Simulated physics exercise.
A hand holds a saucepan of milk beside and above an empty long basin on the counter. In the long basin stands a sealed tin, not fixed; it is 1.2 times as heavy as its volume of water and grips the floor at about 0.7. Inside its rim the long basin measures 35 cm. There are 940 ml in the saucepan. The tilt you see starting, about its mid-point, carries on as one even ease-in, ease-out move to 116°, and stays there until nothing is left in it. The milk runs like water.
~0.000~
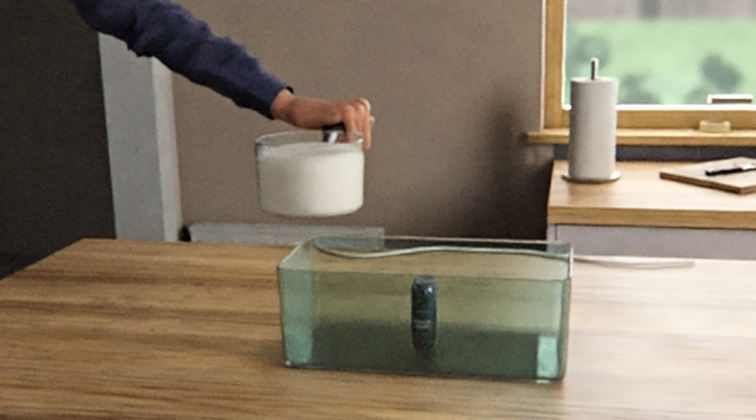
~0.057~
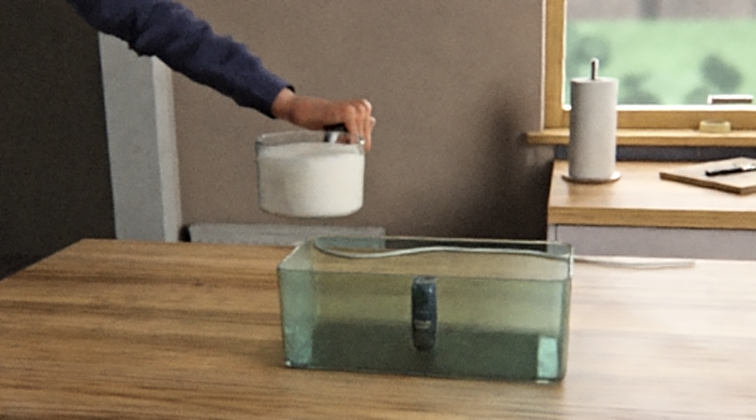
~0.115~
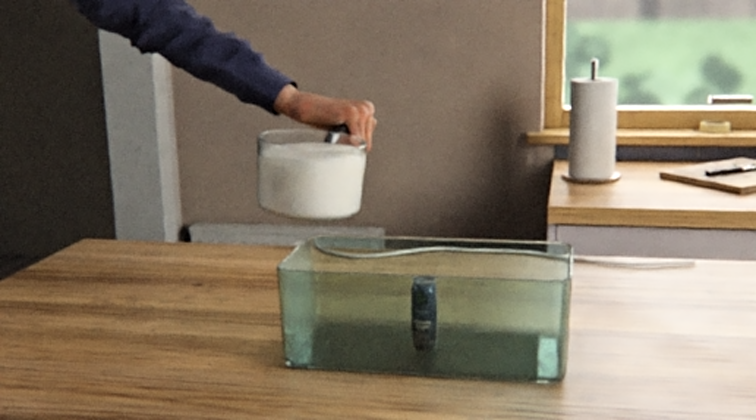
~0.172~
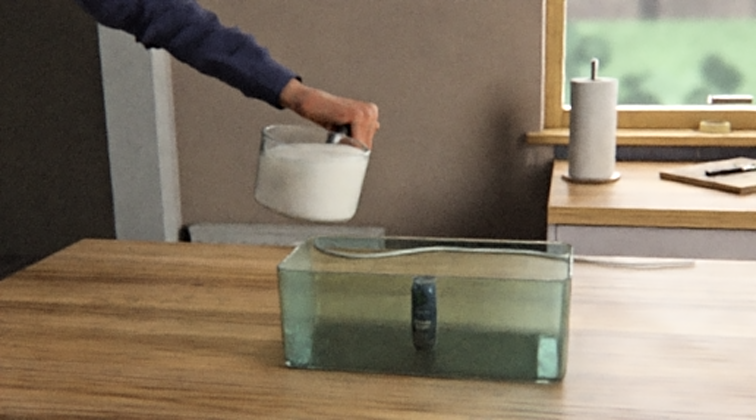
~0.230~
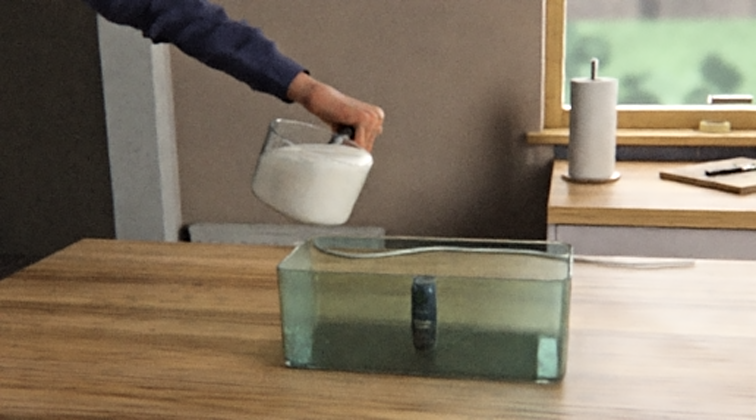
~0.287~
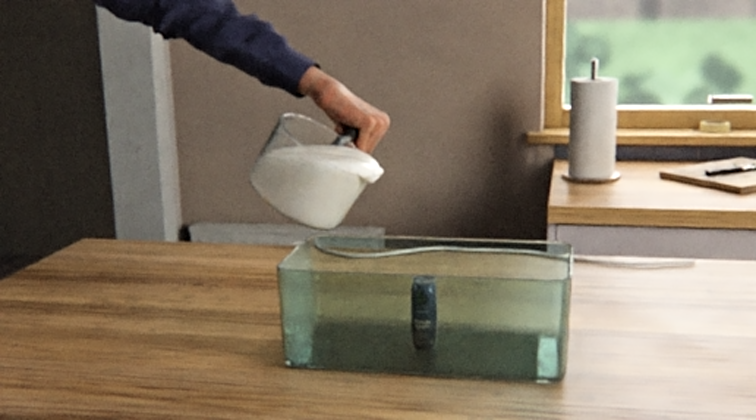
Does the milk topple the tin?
It goes over.
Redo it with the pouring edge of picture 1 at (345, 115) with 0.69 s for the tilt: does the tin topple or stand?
Then it goes over.
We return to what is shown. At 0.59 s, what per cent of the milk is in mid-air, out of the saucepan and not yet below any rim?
Some 26 per cent.
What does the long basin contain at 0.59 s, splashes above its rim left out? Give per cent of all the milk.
About 42 per cent.
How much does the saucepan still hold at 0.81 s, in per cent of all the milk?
Near 4 in a hundred.
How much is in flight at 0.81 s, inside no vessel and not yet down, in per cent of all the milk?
Some 3 per cent.
After 0.59 s the tilt is 98° and 32 per cent is still to pour; the tin stands where it began.
After 0.81 s the tilt is 116° and 4 per cent is still to pour; the tin leans 13°.
After 1.04 s the tilt is 116° and 0 per cent is still to pour; the tin lies on its side.
After 1.29 s the tilt is 116° and 0 per cent is still to pour; the tin lies on its side.
In the end the tin lies on its side.
